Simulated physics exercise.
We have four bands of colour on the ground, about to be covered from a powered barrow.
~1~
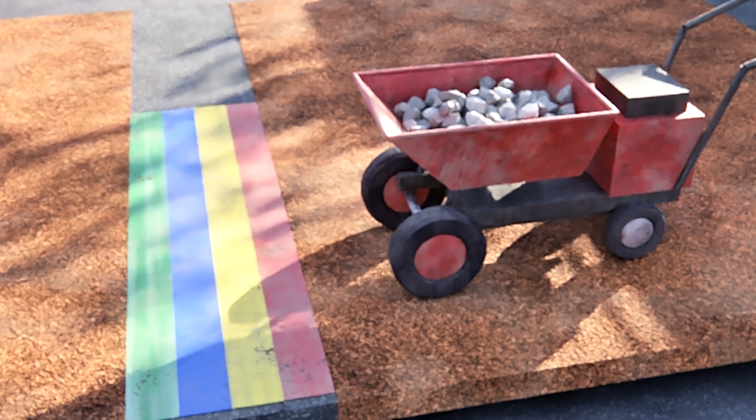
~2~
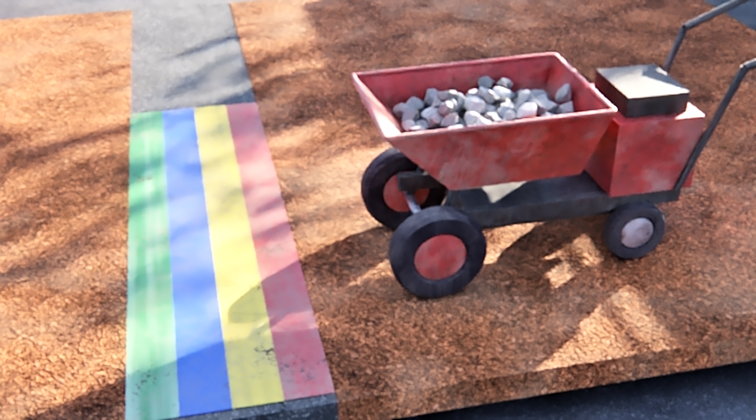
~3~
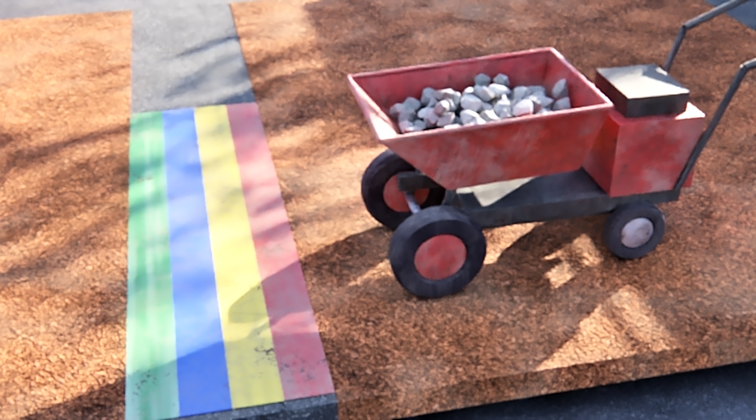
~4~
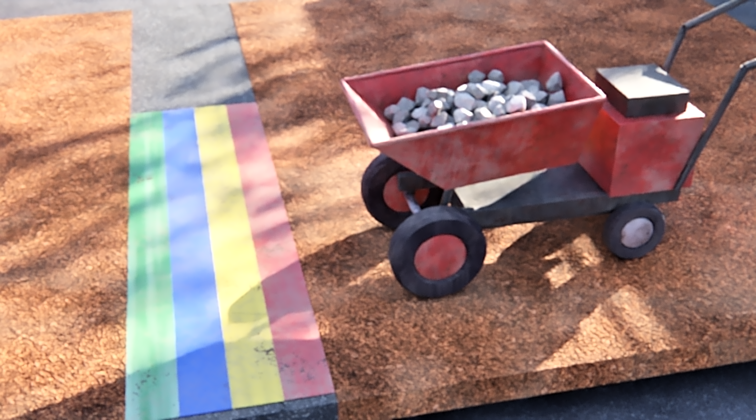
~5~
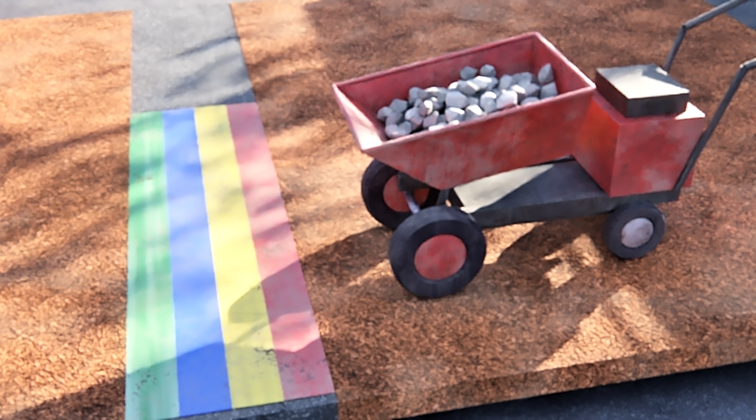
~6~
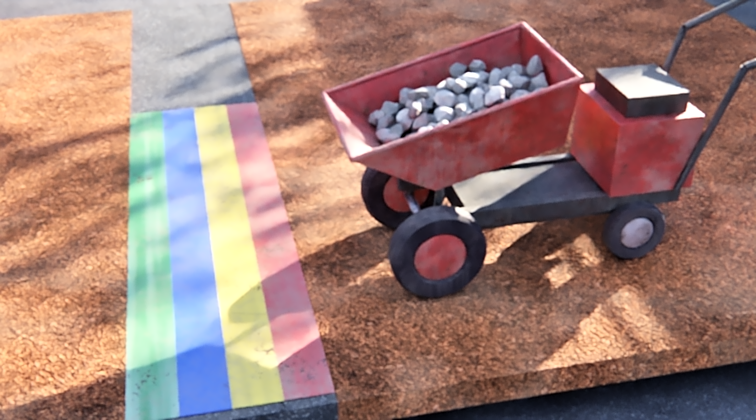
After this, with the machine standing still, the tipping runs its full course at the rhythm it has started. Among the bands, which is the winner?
That would be the yellow band.
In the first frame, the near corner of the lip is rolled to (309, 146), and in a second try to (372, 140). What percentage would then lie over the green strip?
Result: Try 1 = 30 %, try 2 = 20 %.
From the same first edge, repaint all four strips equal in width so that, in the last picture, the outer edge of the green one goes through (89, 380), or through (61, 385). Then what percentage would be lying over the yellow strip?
Near 30 in a hundred and near 30 in a hundred.
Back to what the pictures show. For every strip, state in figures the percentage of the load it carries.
Red strip about 15 per cent, yellow strip about 30 per cent, blue strip about 20 per cent, green strip about 10 per cent.
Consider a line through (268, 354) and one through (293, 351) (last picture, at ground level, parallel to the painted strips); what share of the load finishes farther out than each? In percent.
About 60 % and 70 %.
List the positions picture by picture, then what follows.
The first picture shows lip of the skip at (388, 138), level; top of the load at (507, 112), broken stones; red strip at (298, 345); yellow strip at (250, 351); blue strip at (201, 359); green strip at (152, 366).
The second picture shows lip of the skip at (386, 139), level; top of the load at (506, 112).
The third picture shows lip of the skip at (381, 141), tipped barely; top of the load at (502, 109).
The fourth picture shows lip of the skip at (373, 146), tipped a little; top of the load at (496, 106).
The fifth picture shows lip of the skip at (363, 152), tipped a little; top of the load at (502, 106).
The sixth picture shows lip of the skip at (352, 160), tipped clearly; top of the load at (504, 96); red strip at (298, 345); yellow strip at (250, 351); blue strip at (201, 359); green strip at (152, 366).
Soon, skip tipped steeply; all in the skip.
A while on, skip tipped right over; about two thirds in the skip; a small part over the red strip; about a quarter over the yellow strip; a small part over the blue strip.
Towards the end, skip tipped right over; about a quarter in the skip; a small part over the red strip; about a third over the yellow strip; about a quarter over the blue strip; a small part over the green strip; a small part off the paint.
Finally, skip tipped right over; about a quarter in the skip; a small part over the red strip; about a quarter over the yellow strip; about a quarter over the blue strip; a small part over the green strip; a small part off the paint.
